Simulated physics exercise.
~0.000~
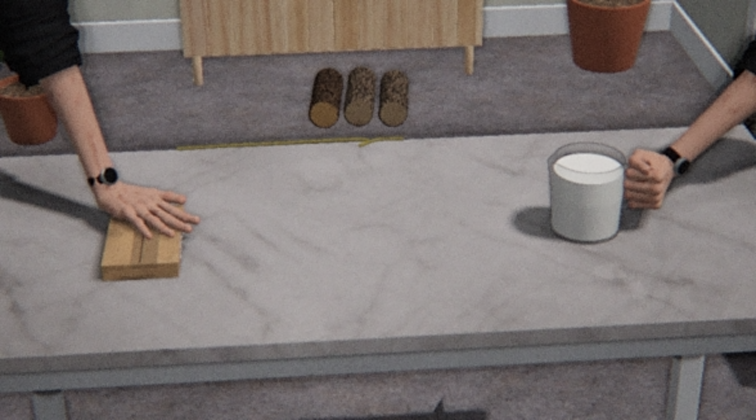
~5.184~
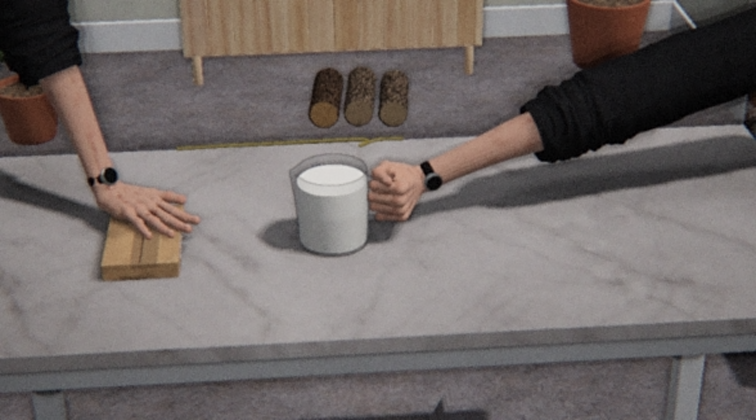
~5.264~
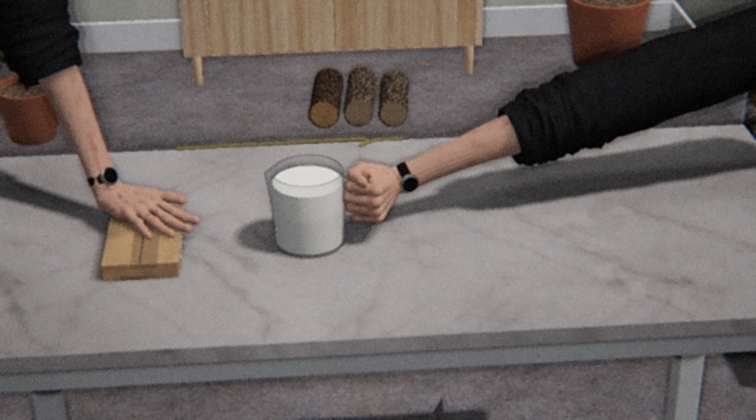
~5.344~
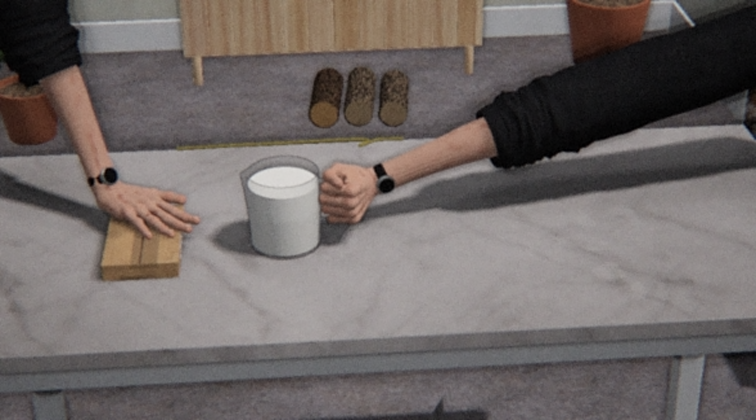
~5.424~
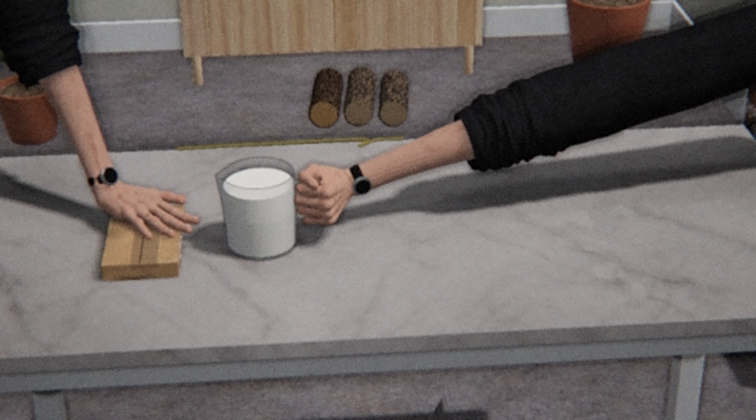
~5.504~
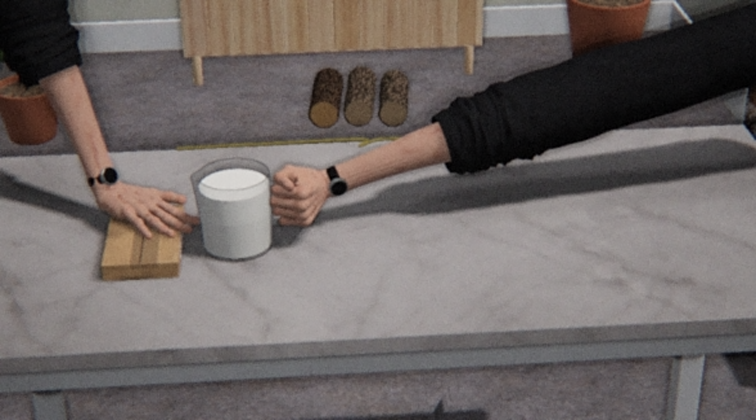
At the start, a hand grips a glass jug of milk on the right of a marble table, while another hand rests on a wooden box at the left. The arm in a black sleeve then moves the jug leftward across the table in small steps until it is right beside the still hand and box.
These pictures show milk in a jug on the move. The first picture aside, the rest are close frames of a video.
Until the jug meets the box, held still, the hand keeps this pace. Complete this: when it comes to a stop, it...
When it stops, it loses some.
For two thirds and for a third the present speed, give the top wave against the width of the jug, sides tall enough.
In order, 25 % and 15 %.
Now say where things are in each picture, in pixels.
The first frame shows at rest; jug (587, 191) about three quarters full; box (145, 241).
The second frame shows under way; jug about three quarters full, surface at (332, 181).
The third frame shows a step of some 25 px; jug (309, 204) about three quarters full.
The fourth frame shows a step of some 25 px; jug about three quarters full, surface at (283, 183).
The fifth frame shows a step of some 25 px; jug (260, 207) about three quarters full.
The sixth frame shows a step of some 25 px; jug about three quarters full, surface at (234, 185); box (145, 241).
After 5.6 s, the jug meets the box.
After 5.6 s, the milk surges up the wall; a puddle lies under it.
After 7.1 s, the jug stands at the box; a puddle lies under it.
